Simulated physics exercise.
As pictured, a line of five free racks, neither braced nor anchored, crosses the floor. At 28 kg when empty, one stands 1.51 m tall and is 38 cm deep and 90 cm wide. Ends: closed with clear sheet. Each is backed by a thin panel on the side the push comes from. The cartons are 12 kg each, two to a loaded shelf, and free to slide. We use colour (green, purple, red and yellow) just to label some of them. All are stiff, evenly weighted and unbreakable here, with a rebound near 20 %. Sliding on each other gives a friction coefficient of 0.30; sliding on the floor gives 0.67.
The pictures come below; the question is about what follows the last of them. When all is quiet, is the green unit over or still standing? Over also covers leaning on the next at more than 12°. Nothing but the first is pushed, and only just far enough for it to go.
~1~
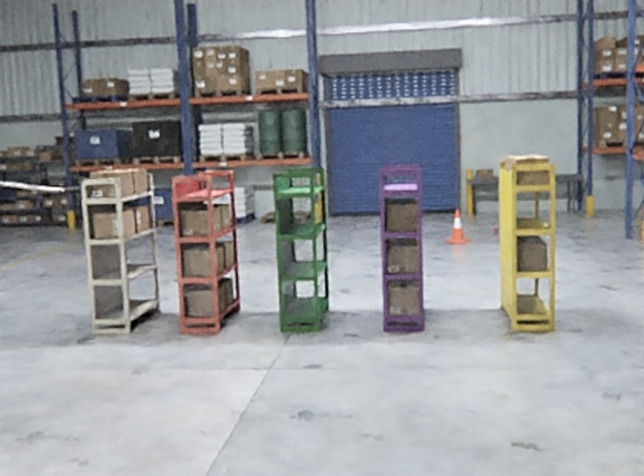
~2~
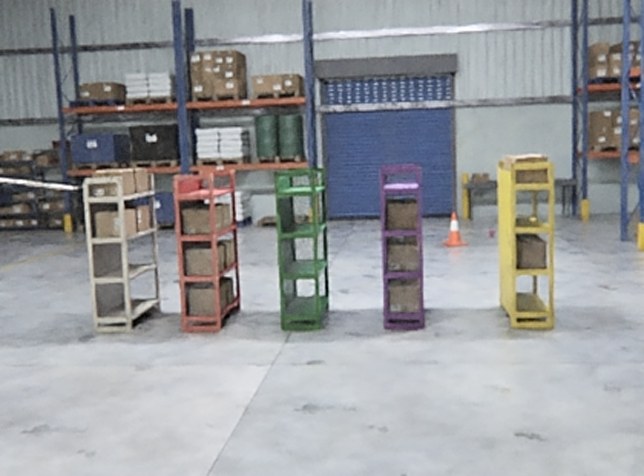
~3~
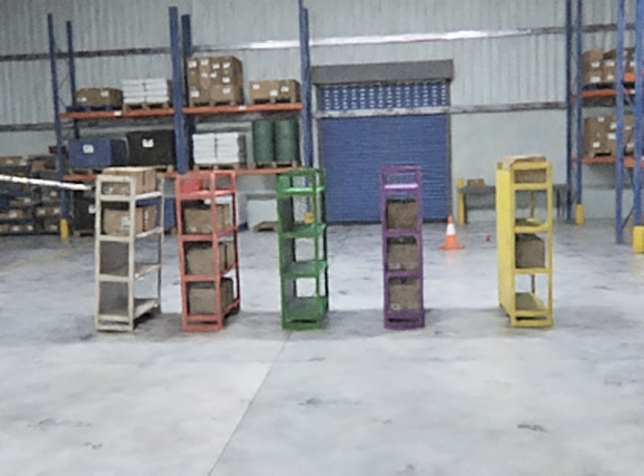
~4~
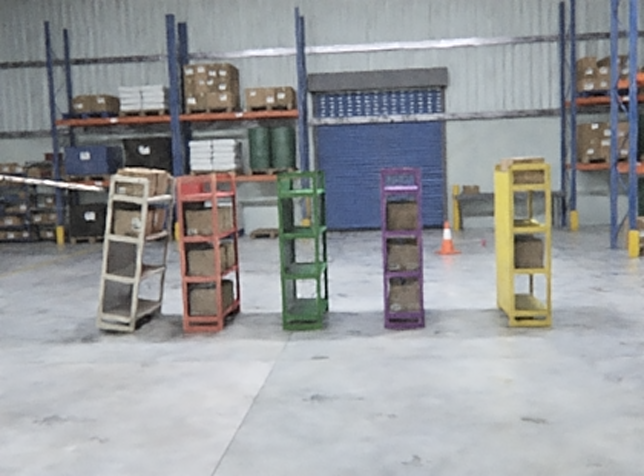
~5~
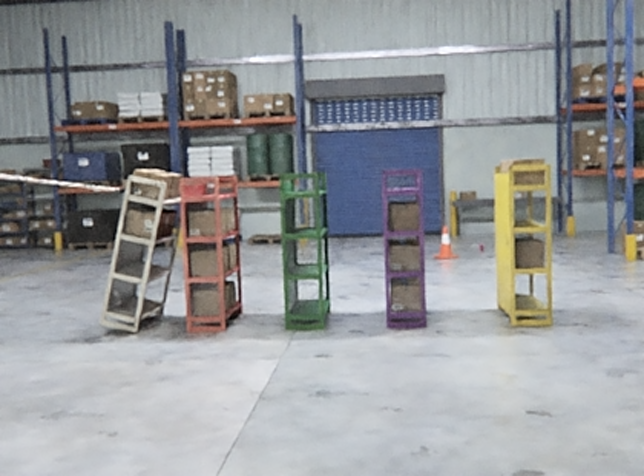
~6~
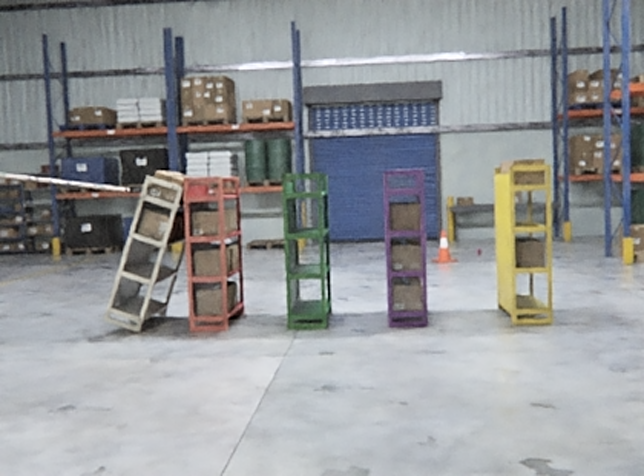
Tipped over.
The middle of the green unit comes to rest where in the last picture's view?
About (399, 269).
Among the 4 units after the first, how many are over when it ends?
4.
Then, 1.17 s past the last view, 4 cartons spilt or dropped; 1 of the 4 other units over; green unit 4° from how it stood; red unit 26° from how it stood.
Then, 1.87 s past the last view, 8 cartons spilt or dropped; 3 of the 4 other units over; green unit 46° from how it stood; red unit 60° from how it stood.
Then, 2.75 s past the last view, 16 cartons spilt or dropped; 4 of the 4 other units over; green unit 63° from how it stood; yellow unit lying flat.
In the end, 16 cartons spilt or dropped; 4 of the 4 other units over; green unit 64° from how it stood; yellow unit lying flat; purple unit 73° from how it stood. Not one is left standing. From the last view, middles, green unit near (399, 269), yellow unit near (629, 294).
